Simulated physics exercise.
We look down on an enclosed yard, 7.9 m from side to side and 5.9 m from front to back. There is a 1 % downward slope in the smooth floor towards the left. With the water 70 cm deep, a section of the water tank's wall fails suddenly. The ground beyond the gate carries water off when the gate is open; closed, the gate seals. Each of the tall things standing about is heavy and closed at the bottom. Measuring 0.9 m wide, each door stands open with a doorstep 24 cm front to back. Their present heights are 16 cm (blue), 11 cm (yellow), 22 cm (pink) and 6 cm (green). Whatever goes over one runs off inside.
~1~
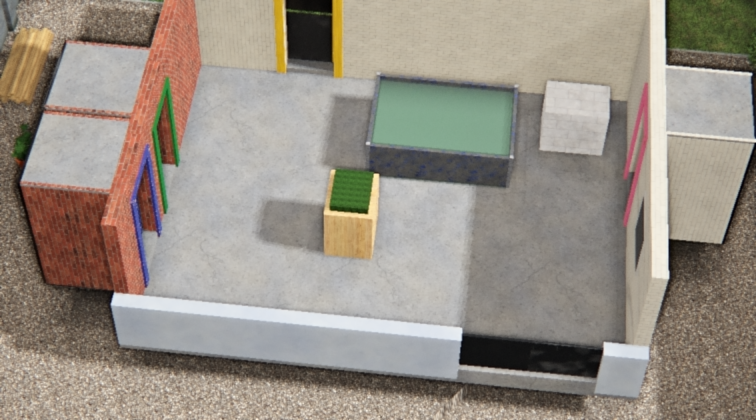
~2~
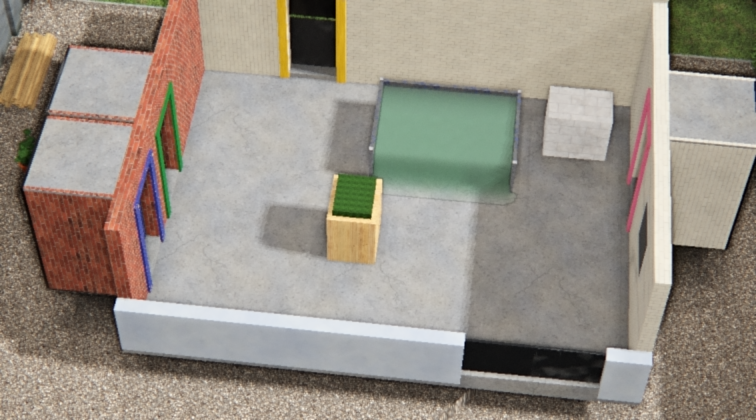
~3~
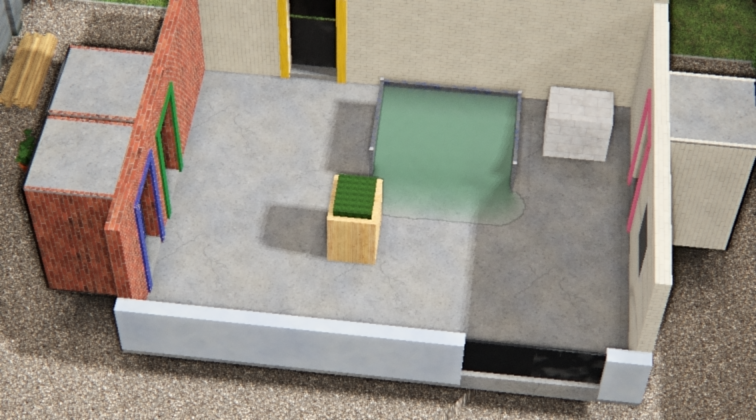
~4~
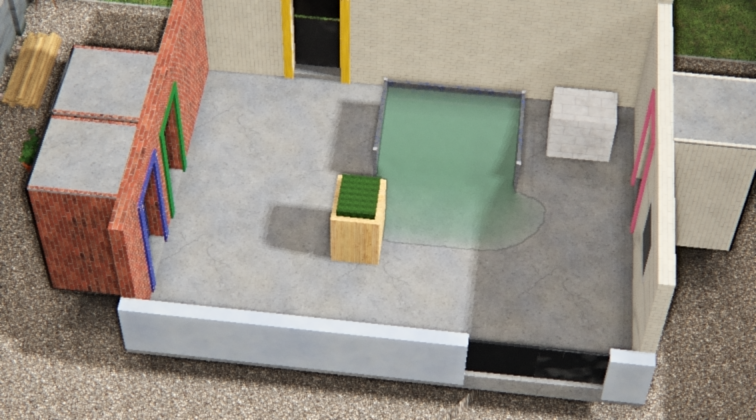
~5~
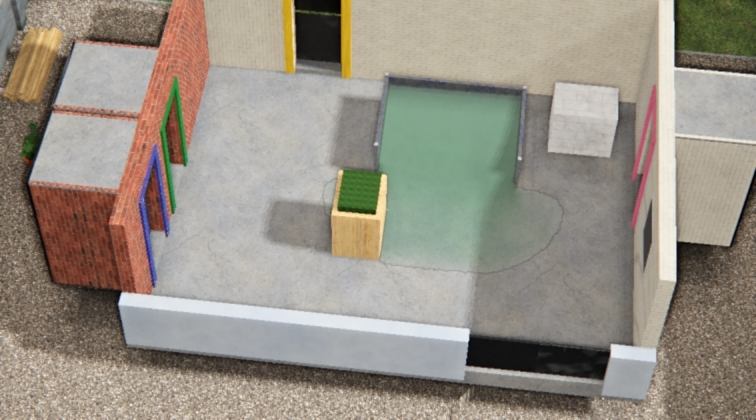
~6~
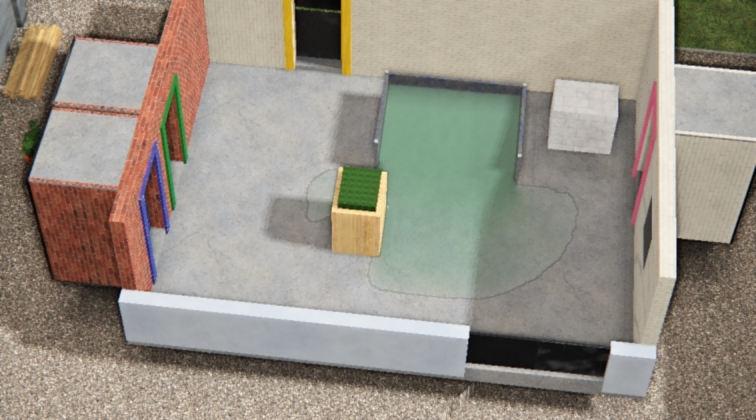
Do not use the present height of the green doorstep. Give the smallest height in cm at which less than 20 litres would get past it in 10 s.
Close to 7.5 cm is just enough.
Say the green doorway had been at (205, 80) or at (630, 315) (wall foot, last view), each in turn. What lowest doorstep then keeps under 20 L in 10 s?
Roughly 8.0 cm for the first and 17 cm for the second.
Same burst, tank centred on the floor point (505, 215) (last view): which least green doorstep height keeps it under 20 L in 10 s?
Near 7.5 cm.
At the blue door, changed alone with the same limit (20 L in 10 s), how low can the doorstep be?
At blue, about 12.5 cm.
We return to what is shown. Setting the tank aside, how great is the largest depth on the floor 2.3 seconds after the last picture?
35 cm.
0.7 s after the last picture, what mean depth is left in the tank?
Some 28 cm.
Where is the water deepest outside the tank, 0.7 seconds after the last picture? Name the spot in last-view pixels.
Near (409, 349).
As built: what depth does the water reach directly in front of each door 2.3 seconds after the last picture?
Depths in cm: Blue 6, yellow 0, pink 0, green 9.
Then, 0.7 s after the last picture water covers 40 % of the floor, deepest (43 cm) near (409, 349); it has not reached the green door.
Then, 2.3 s after the last picture water covers 65 % of the floor, deepest (35 cm) near (624, 371); 9 cm at the green door, 10 litres in over its 6 cm doorstep.
Then, 9.3 s after the last picture water covers 100 % of the floor, deepest (14 cm) near (450, 95); 7 cm at the green door, 37 litres in over its 6 cm doorstep.
At the green door as built, the water peaked near 11 cm, 3.9 s after the last picture.
Run again over the same 10 s with other heights there, 37 litres in over 6 cm, 5 litres over 9.5 cm. The limit of 20 litres is kept from about 7.5 cm up.
